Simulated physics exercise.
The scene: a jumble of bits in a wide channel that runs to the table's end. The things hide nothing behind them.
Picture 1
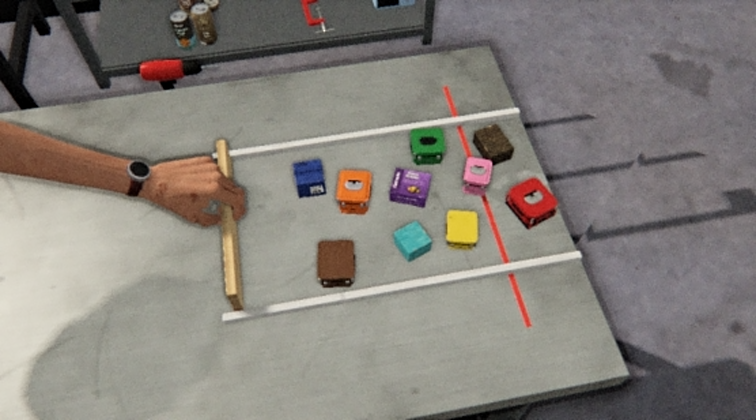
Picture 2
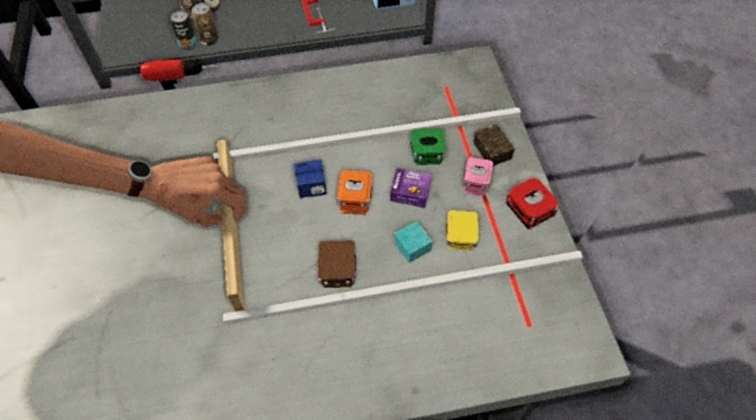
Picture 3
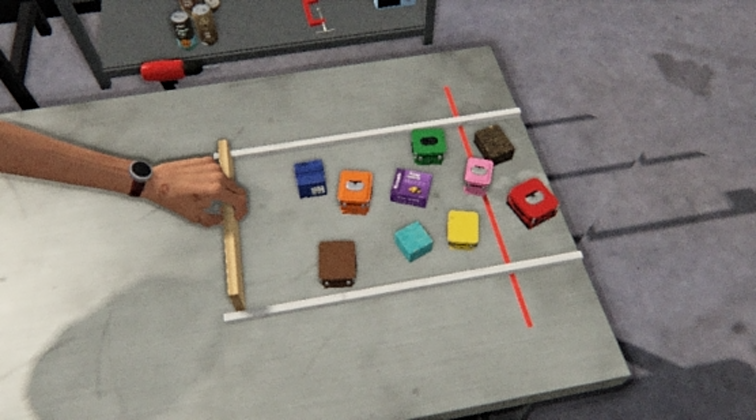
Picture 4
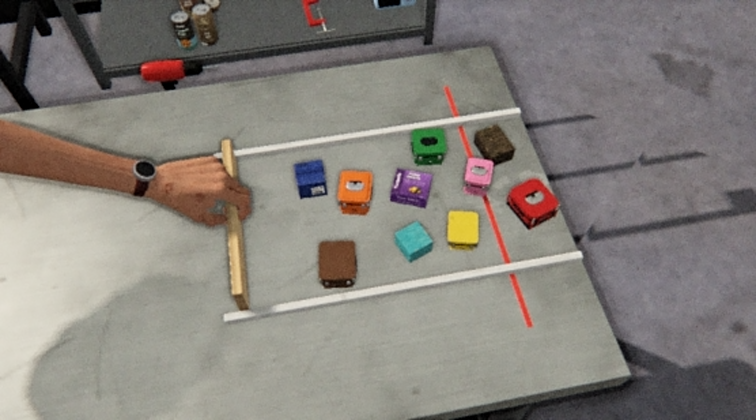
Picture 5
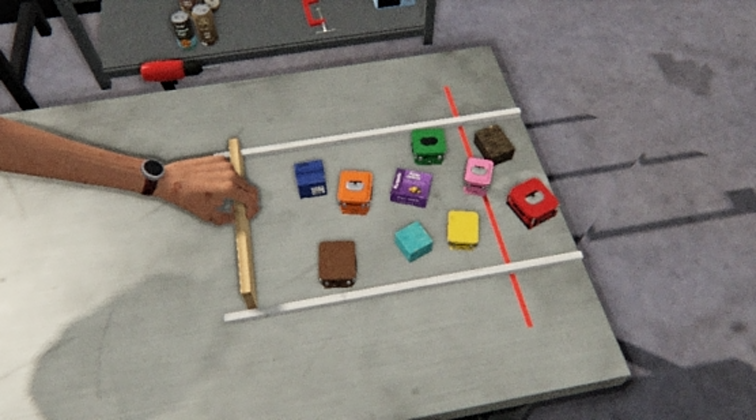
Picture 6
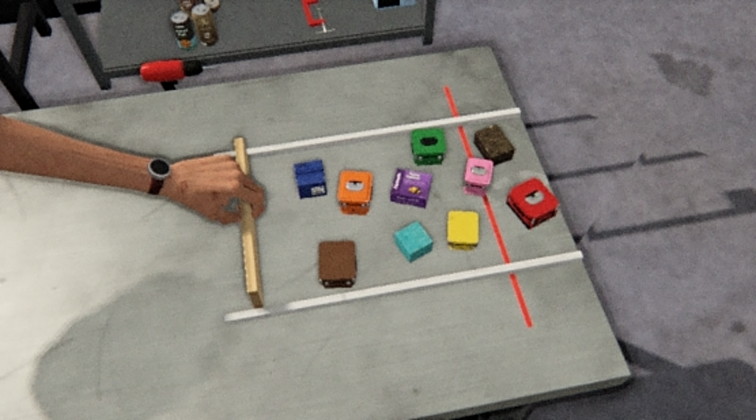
Hand slowly sliding a wooden board a little to the right along a table channel, toward scattered colourful blocks that stay still.
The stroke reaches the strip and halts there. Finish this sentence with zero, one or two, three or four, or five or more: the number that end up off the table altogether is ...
The number that end up off the table altogether is three or four.
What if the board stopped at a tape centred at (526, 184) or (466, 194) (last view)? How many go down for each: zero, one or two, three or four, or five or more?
Well, the first gives five or more and the second gives 1 or 2.
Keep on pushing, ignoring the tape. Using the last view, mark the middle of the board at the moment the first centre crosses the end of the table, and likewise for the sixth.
It sits near (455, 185), and then near (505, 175).
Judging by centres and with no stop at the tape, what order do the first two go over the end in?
First the red case, next the pink case.
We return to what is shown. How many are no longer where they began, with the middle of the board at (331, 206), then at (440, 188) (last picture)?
At the first point the count is 3, at the second it's 10.
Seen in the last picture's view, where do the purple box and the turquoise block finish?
(535, 182) and (545, 223), approximately.
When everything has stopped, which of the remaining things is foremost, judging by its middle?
Result: The purple box.
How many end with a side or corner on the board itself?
The count in contact is 3.
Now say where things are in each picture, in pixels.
In the first frame, red case (531, 203); black block (493, 146); pink case (477, 177); board (230, 221); tape (482, 191).
In the second frame, black block (493, 145); blue box (310, 179).
In the third frame, pink case (478, 178); turquoise block (414, 242).
In the fourth frame, red case (532, 204); brown case (338, 265).
In the fifth frame, black block (494, 146); orange case (356, 193).
In the sixth frame, red case (532, 204); black block (494, 146); pink case (478, 178); board (249, 219); tape (483, 191).
Soon after, none off yet; red case at rest near (532, 204); black block at rest near (494, 146); pink case at rest near (478, 178).
After that, none off yet; red case at rest near (532, 204); black block at rest near (494, 146); pink case displaced a little near (488, 177).
In the end, the number that fall off is three or four; gone, yellow case, pink case, black block and red case.
